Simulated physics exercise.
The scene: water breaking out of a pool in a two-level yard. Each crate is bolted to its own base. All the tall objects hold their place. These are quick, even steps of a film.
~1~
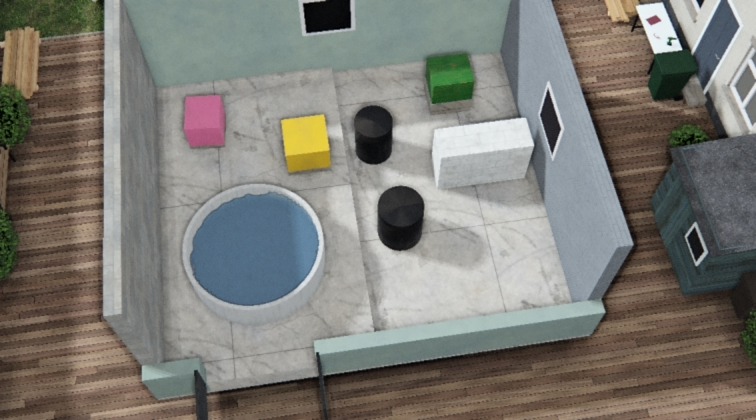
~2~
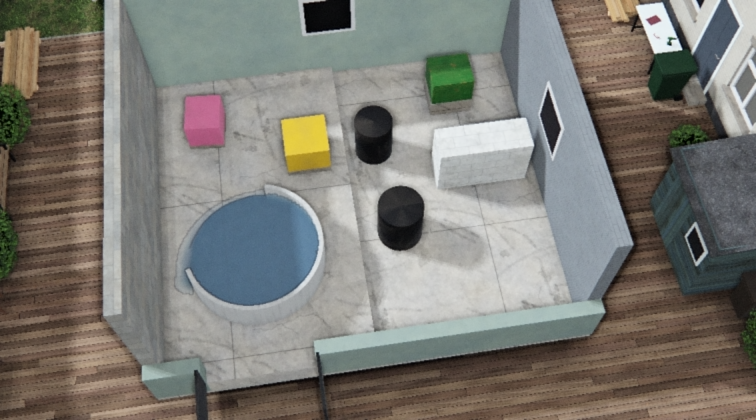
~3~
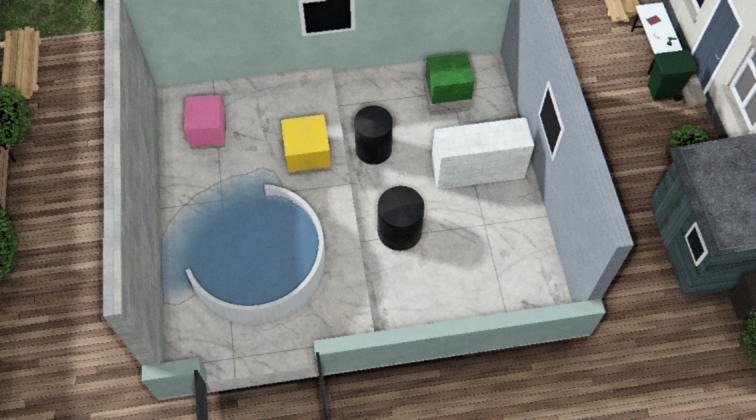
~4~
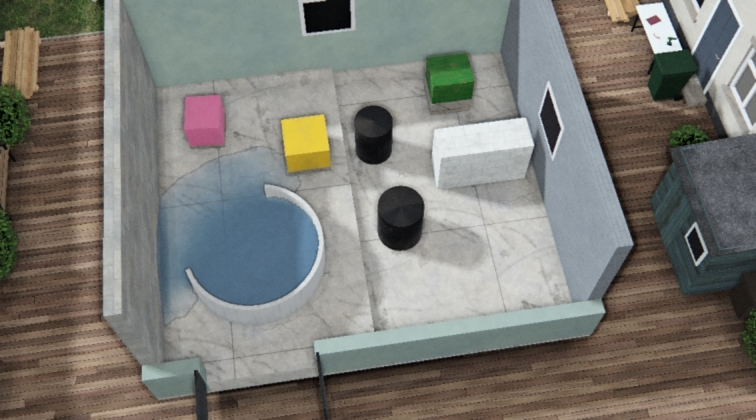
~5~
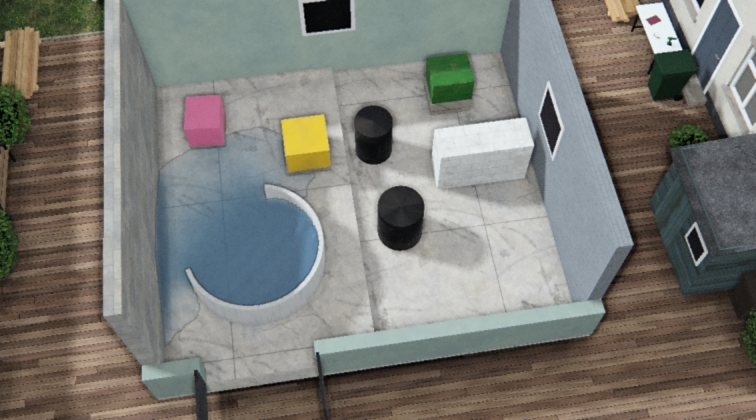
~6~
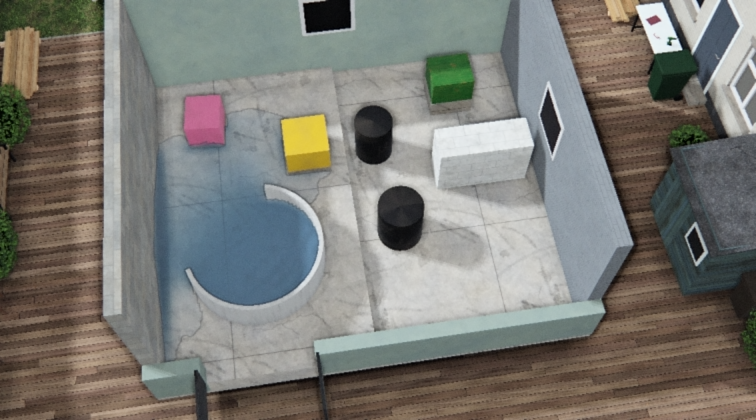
A walled yard with a pale marble floor, ringed by wooden decking, is seen from high above by a still camera. A round white pool of blue water sits at lower left, with pink and yellow blocks behind it, two black cylinders near the middle, and green and white blocks at right. The pool's wall opens at its far left side, and water spreads leftward and back across the floor towards the pink block, thinning as it goes.
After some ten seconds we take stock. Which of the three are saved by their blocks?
In the end: The pink crate is wetted; the yellow crate is wetted; the green crate escapes dry.
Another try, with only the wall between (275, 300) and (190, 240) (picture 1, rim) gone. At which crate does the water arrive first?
That is the crate marked pink.
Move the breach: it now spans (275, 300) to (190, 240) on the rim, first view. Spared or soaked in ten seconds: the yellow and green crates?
Yellow keeps dry, green is safe.
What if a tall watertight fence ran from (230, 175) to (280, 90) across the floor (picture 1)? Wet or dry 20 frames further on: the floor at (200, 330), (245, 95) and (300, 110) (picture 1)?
As listed: Covered, flooded, wet.
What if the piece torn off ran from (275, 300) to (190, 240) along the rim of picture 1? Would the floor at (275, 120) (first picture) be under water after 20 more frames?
Answer: Awash.
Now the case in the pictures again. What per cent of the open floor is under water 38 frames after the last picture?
About 80 per cent.
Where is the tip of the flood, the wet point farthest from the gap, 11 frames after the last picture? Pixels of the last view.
Near (359, 71).
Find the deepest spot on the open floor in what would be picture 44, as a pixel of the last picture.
Around (499, 55).
A moment on, water covers 25 % of the floor; the pink crate water round its plinth, the yellow crate water round its plinth, the green crate not reached.
Next, water covers 30 % of the floor; the pink crate water round its plinth, the yellow crate water round its plinth, the green crate not reached.
Then, water covers 50 % of the floor; the pink crate water round its plinth, the yellow crate water round its plinth, the green crate water round its plinth.
Later, water covers 80 % of the floor; the pink crate water round its plinth, the yellow crate water round its plinth, the green crate water round its plinth.
In the end, water covers 90 % of the floor; the pink crate was topped, the yellow crate was topped, the green crate stayed above the water.
